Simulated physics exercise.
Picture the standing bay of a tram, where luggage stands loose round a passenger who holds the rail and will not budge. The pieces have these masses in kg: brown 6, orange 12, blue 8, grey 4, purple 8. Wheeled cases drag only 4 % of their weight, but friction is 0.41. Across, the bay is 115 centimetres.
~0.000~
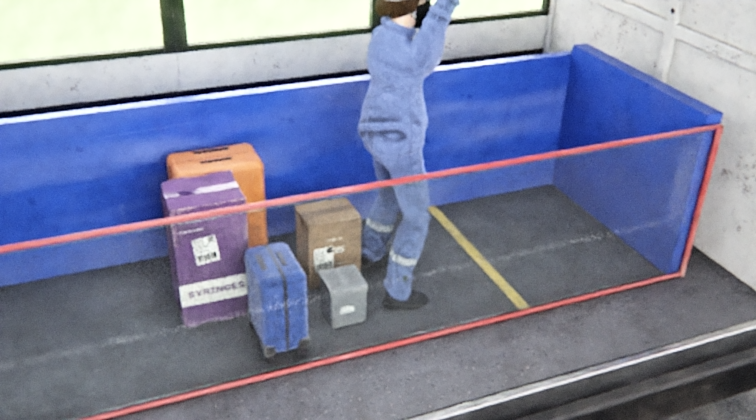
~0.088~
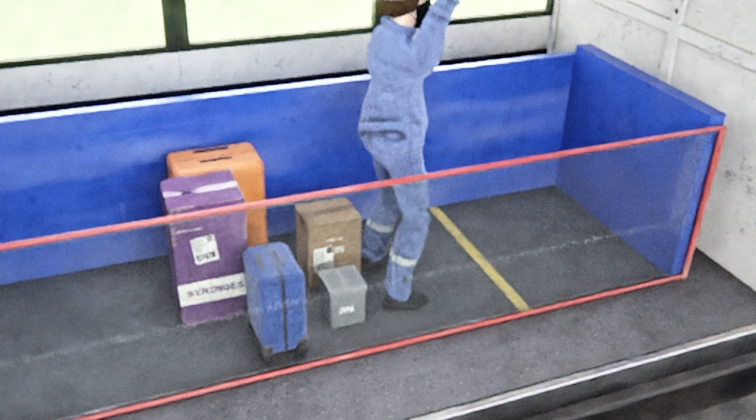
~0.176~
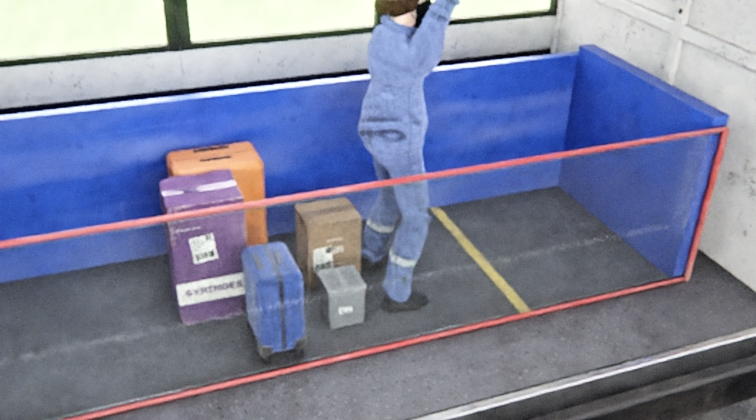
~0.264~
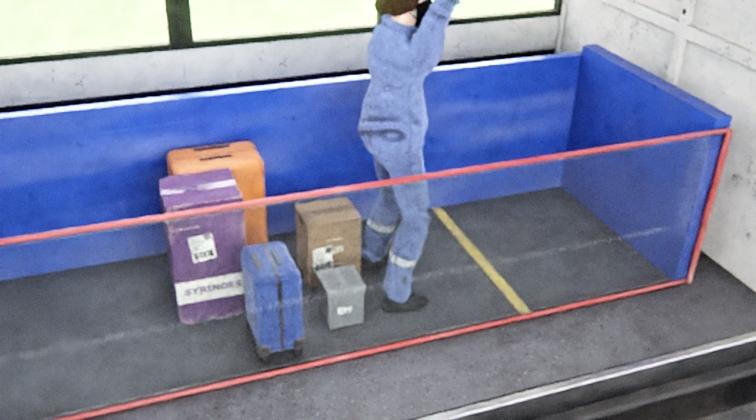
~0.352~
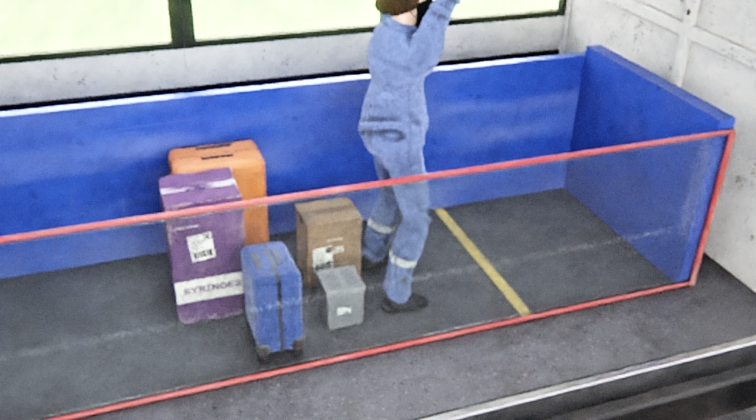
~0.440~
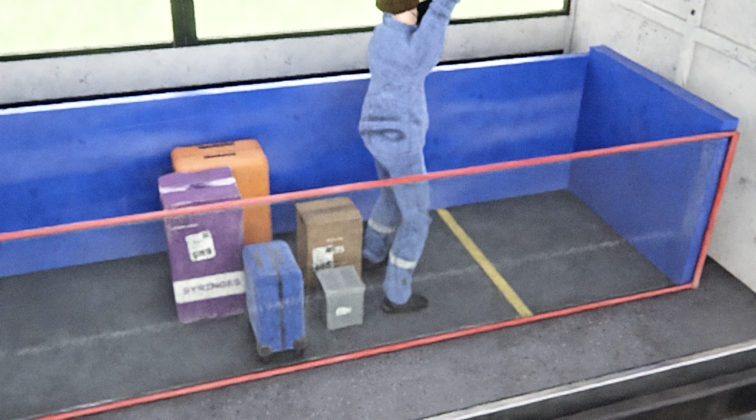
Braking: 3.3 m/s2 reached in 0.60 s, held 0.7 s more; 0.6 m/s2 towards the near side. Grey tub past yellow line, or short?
Not beyond.
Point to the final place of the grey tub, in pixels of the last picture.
Close to (371, 293).
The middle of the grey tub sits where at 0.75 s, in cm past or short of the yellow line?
It sits around 90 cm short of the mark.
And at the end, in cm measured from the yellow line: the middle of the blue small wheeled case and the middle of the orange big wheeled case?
Result: Blue small wheeled case = 90 cm short, orange big wheeled case = 60 cm past.
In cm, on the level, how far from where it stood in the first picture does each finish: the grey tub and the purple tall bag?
Movement - grey tub 15, purple tall bag 0.
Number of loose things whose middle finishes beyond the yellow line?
Total tallied: 1.
After 0.75 s the grey tub is 89 cm short of the yellow line, tilted 0°, near (342, 297) in the last picture's view; the blue small wheeled case 109 cm short of the yellow line, tilted 0°.
After 1.15 s the grey tub is 74 cm short of the yellow line, tilted 0°, near (371, 293) in the last picture's view.
After 1.65 s the grey tub is 74 cm short of the yellow line, tilted 0°, near (371, 293) in the last picture's view; the blue small wheeled case 94 cm short of the yellow line, tilted 0°.
Final state at 2.6 s, brown pack stops short of the yellow line; orange big wheeled case crosses the yellow line; blue small wheeled case stops short of the yellow line; grey tub stops short of the yellow line; purple tall bag stops short of the yellow line.
